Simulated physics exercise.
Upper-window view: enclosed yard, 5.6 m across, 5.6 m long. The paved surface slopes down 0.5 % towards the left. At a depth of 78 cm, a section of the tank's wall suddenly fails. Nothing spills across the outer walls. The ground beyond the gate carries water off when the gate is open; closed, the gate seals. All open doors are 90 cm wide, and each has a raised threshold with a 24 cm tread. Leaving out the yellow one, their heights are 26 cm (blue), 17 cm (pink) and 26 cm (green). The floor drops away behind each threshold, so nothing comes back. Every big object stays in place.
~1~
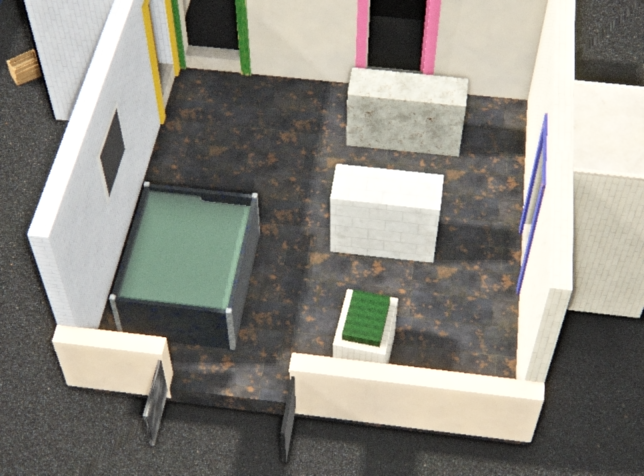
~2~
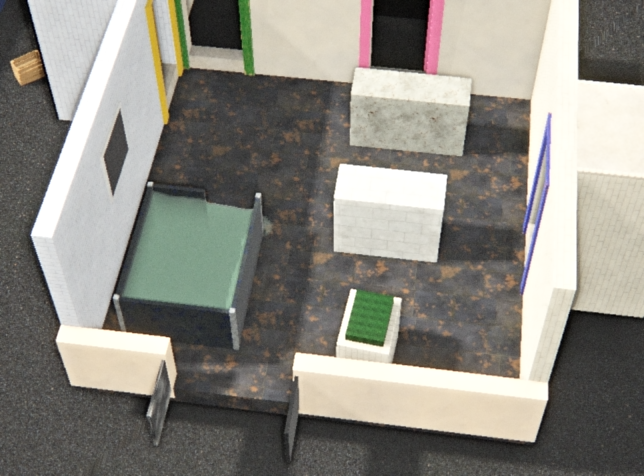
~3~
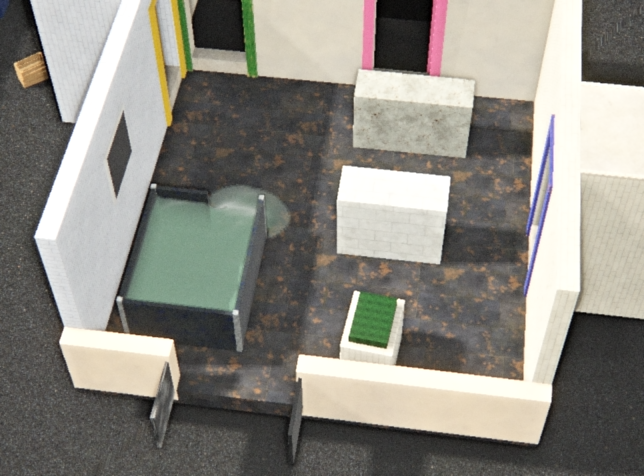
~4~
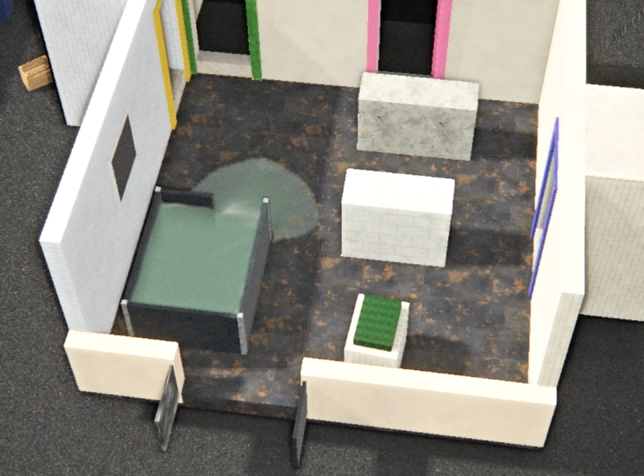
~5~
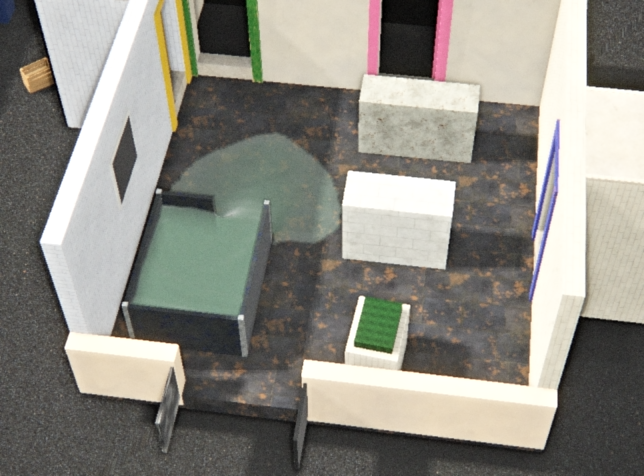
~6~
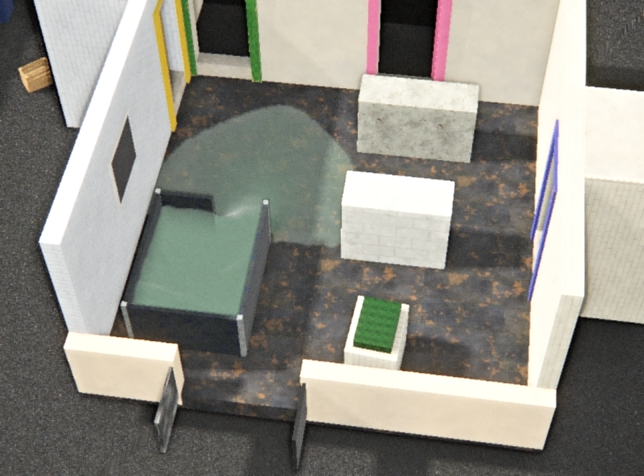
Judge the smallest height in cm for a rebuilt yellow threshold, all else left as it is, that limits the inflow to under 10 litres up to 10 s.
Roughly 21 cm at the least.
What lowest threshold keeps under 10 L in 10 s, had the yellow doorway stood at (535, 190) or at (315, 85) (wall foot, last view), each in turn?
Minimums: About 11.0 cm and 23 cm.
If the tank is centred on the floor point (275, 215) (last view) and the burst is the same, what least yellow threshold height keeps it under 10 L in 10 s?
I'd put it at close to 27 cm.
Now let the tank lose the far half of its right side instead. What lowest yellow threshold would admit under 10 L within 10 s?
You'd want it roughly 12.0 centimetres tall.
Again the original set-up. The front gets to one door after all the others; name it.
The blue door.
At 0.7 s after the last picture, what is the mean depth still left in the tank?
I'd put it at some 52 centimetres on average.
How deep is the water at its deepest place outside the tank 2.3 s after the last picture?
24 cm.
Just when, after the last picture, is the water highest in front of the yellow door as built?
I'd say near 1.8 seconds.
Then, 0.7 s after the last picture water covers 35 % of the floor, deepest (38 cm) near (255, 233); 10 cm at the yellow door, 0 litres in over its 26 cm threshold.
Then, 2.3 s after the last picture water covers 50 % of the floor, deepest (24 cm) near (255, 233); 19 cm at the yellow door, 2 litres in over its 26 cm threshold.
Then, 9.3 s after the last picture water covers 95 % of the floor, deepest (14 cm) near (529, 360); 9 cm at the yellow door, 3 litres in over its 26 cm threshold.
At the yellow door as built, the water peaked near 24 cm, 1.9 s after the last picture.
With a threshold of 18.5 cm, 16 litres would have come in within the 10 s; with 25 cm, 3 litres. So under 10 litres takes about 21 cm.
